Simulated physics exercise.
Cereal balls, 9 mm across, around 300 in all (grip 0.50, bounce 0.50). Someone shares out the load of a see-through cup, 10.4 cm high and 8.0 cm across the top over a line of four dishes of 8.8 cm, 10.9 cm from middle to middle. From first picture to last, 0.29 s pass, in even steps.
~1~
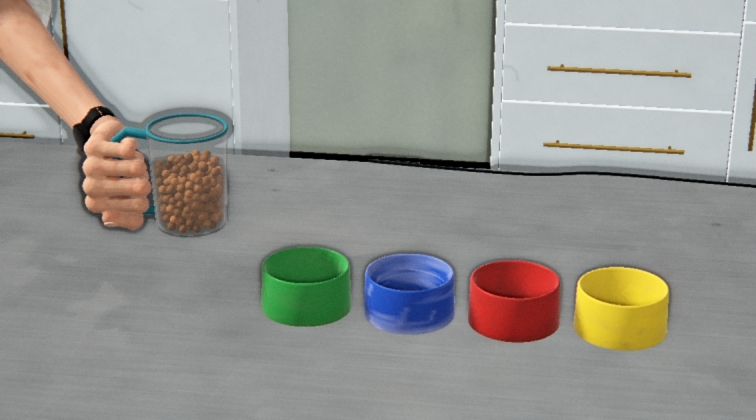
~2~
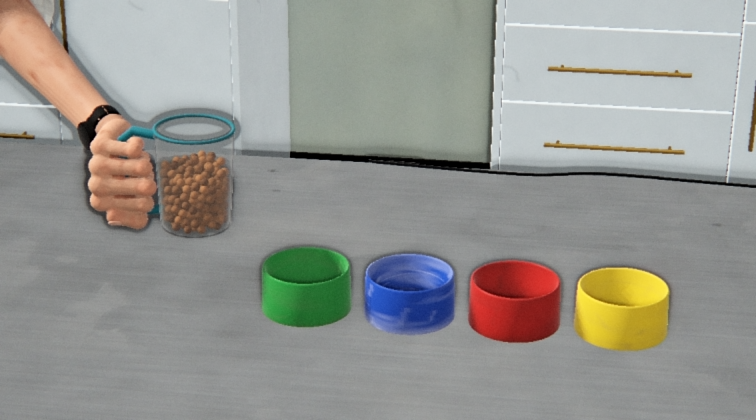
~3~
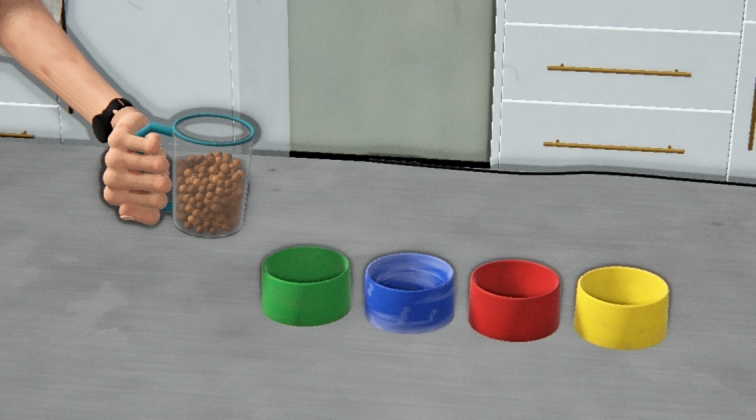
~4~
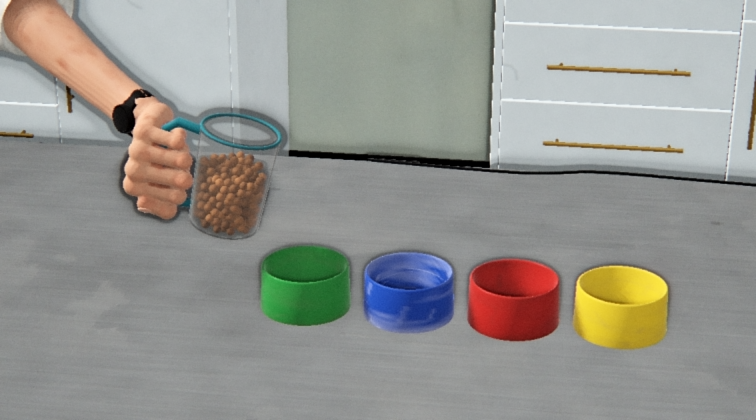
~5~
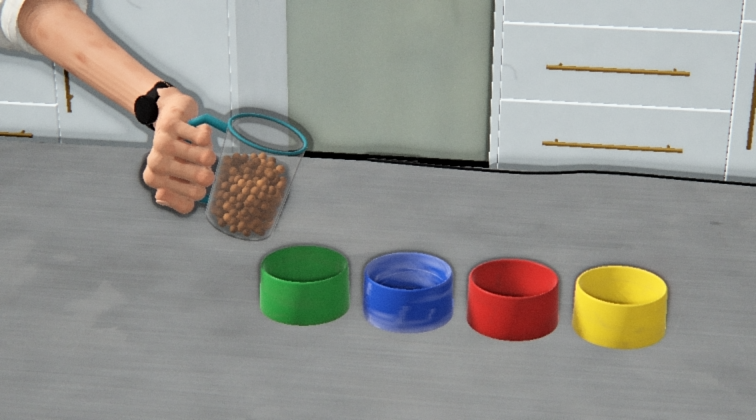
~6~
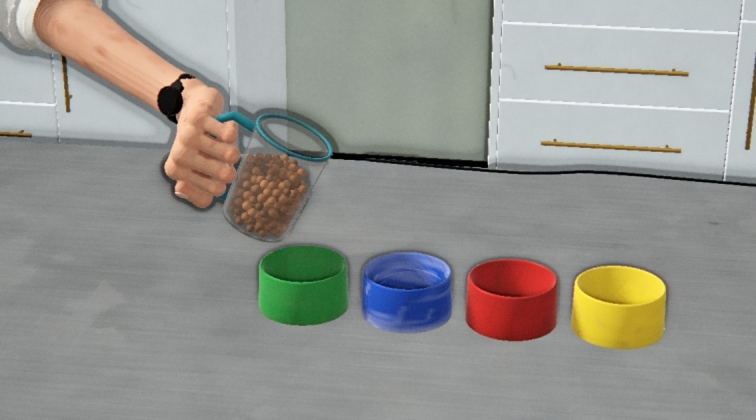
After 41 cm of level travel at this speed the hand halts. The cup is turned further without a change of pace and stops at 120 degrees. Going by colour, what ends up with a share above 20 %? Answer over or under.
Red under, blue under, green under, yellow over, counter over.
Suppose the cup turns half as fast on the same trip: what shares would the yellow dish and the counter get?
In that case yellow 90; counter 10.
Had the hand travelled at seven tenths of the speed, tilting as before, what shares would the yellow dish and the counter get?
In that case yellow 70; counter 20.
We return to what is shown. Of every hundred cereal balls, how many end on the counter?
Some 30 per cent.
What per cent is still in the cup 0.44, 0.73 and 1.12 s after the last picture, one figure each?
In turn: 100, 100, 10.
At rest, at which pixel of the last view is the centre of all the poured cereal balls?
Near (637, 314).
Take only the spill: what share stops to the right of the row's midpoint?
Roughly 100 per cent.
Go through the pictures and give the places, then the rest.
In the first frame, cup at (189, 176), tilt 0 degrees, lip at (226, 130), moved 0.0 cm; middle of the pieces at (195, 191); green dish at (306, 266); blue dish at (410, 273); red dish at (516, 280); yellow dish at (623, 287).
In the second frame, cup at (195, 177), tilt 2 degrees, lip at (233, 132), moved 0.6 cm; middle of the pieces at (200, 192).
In the third frame, cup at (211, 177), tilt 6 degrees, lip at (253, 136), moved 2.3 cm; middle of the pieces at (214, 193).
In the fourth frame, cup at (232, 177), tilt 12 degrees, lip at (279, 141), moved 4.6 cm; middle of the pieces at (234, 193).
In the fifth frame, cup at (253, 179), tilt 18 degrees, lip at (305, 148), moved 6.9 cm; middle of the pieces at (253, 194).
In the sixth frame, cup at (275, 180), tilt 24 degrees, lip at (331, 155), moved 9.2 cm; middle of the pieces at (272, 195); green dish at (303, 265); blue dish at (407, 272); red dish at (513, 279); yellow dish at (621, 286).
Then, 0.44 s after the last picture, tilt 70 degrees; cup holds 100 %.
Then, 0.73 s after the last picture, tilt 101 degrees; cup holds 100 %.
Then, 1.12 s after the last picture, tilt 120 degrees; cup holds 10 %, yellow 65 %.
In the end, red 0 %, blue 0 %, green 0 %, yellow 70 %, counter 30 %.
